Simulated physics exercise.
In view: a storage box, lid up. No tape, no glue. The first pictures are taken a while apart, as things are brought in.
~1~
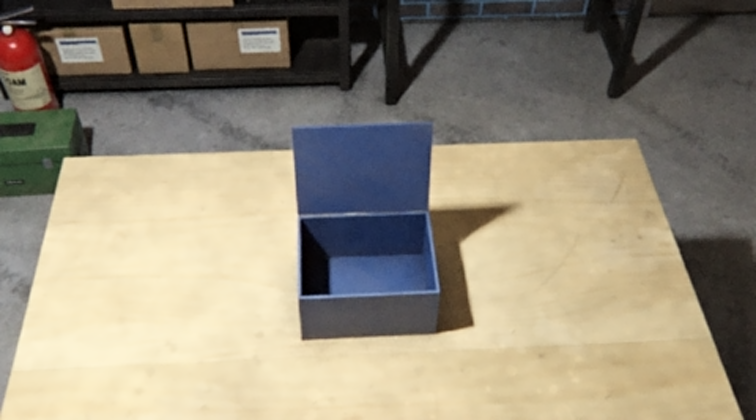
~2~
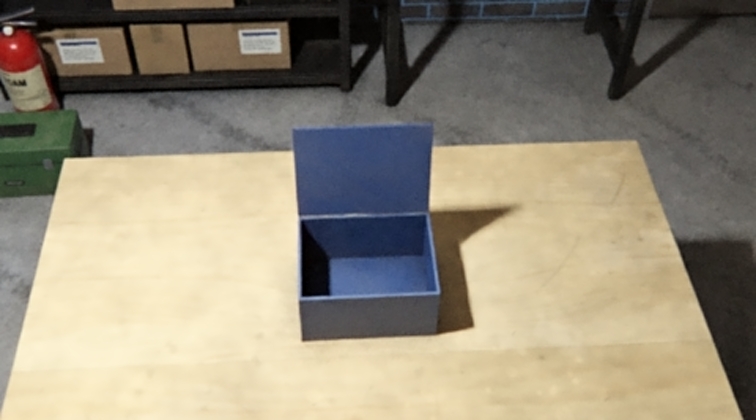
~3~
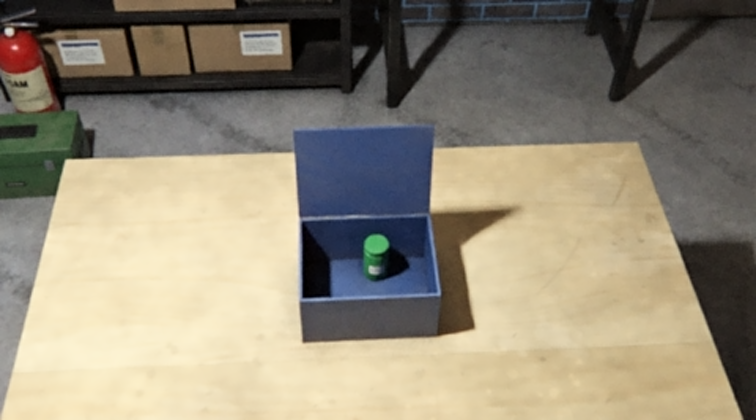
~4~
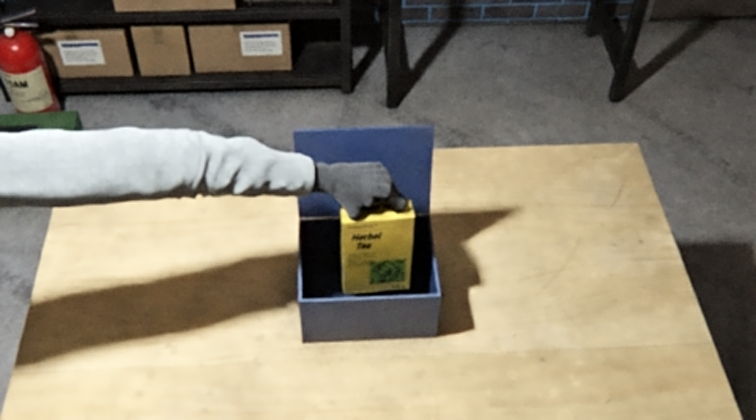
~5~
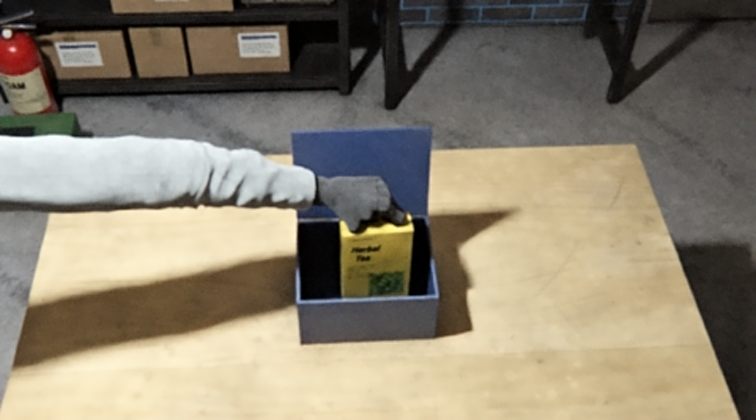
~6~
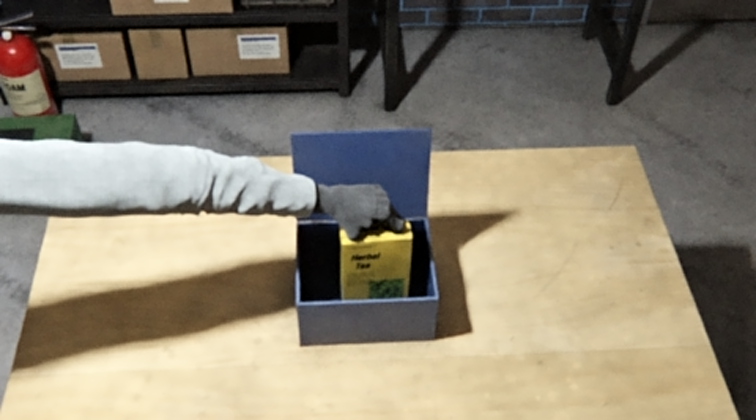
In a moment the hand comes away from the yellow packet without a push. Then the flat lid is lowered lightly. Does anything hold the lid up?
It will not close.
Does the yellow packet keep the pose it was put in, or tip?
The yellow packet stays as placed.
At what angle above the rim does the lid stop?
Some 50° above the rim.
Then, 1.30 s after the last picture, lid 79° above the rim.
Then, 1.70 s after the last picture, lid 49° above the rim.
At rest, lid 48° above the rim; both in place. Seen from the same camera at the end, yellow packet near (375, 267).
